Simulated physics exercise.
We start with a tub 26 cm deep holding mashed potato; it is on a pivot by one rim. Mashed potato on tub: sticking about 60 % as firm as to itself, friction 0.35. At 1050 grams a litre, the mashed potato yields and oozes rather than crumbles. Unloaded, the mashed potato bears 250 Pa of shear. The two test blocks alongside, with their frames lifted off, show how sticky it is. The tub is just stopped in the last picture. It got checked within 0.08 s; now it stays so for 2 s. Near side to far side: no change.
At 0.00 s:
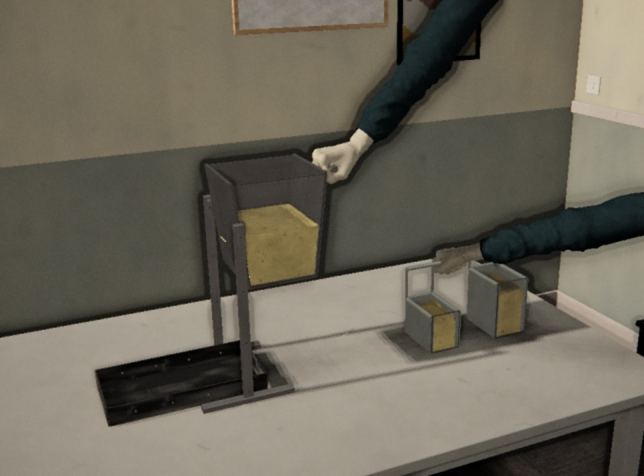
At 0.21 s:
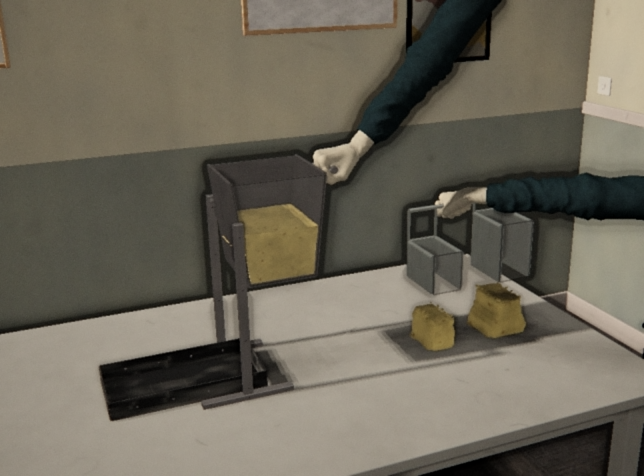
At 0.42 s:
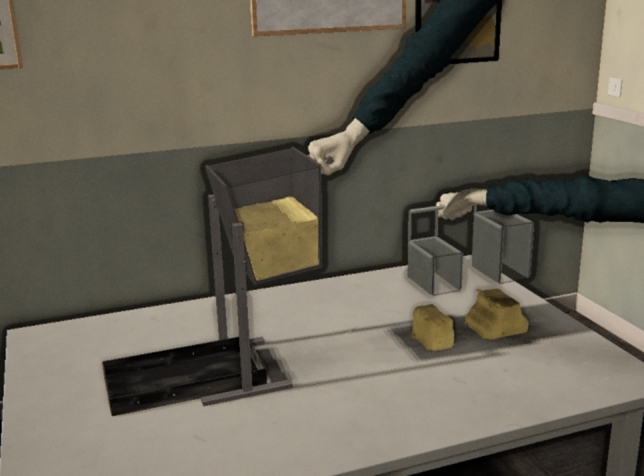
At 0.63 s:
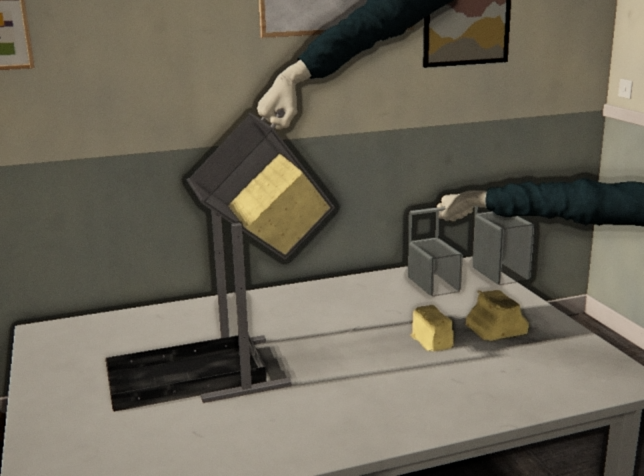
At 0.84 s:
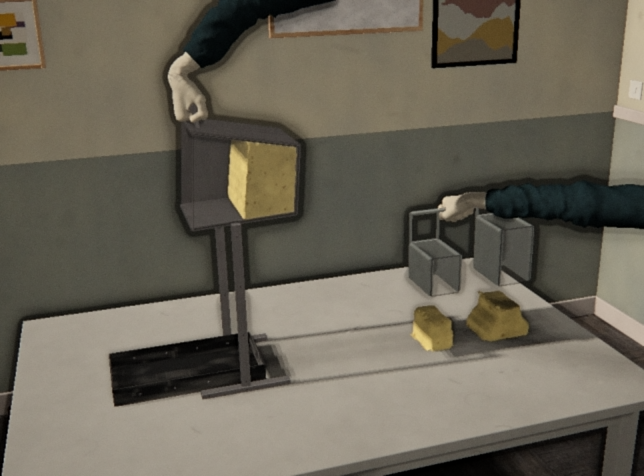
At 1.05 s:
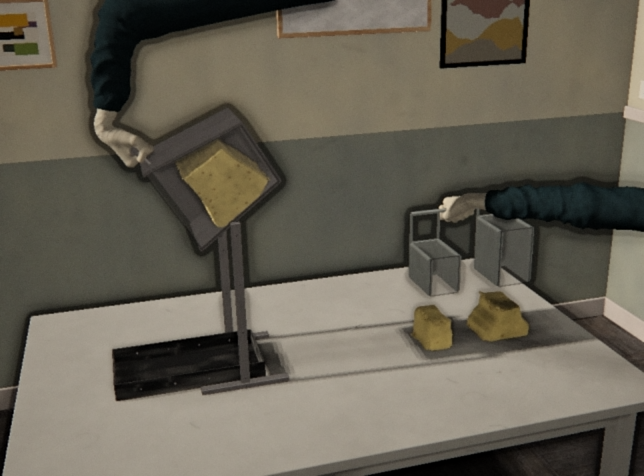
The video shows a gloved hand lifting two open box moulds off small yellow mashed potato blocks, which slump slightly, before another hand swings a grey tub of mashed potato up and over leftward on its stand.
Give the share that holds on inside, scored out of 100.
About 0 per cent.
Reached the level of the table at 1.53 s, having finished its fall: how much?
Roughly 100 per cent.
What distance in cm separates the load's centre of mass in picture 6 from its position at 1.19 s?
The change is near 15 cm.
By 1.19 s, the tub is at 120 degrees and holds 56 %.
By 1.36 s, the tub is at 120 degrees and holds 0 %.
By 1.53 s, the tub is at 120 degrees and holds 0 %.
By 1.70 s, the tub is at 120 degrees and holds 0 %.
By 3.05 s, at the end, the tub is at 120 degrees and holds 0 %.
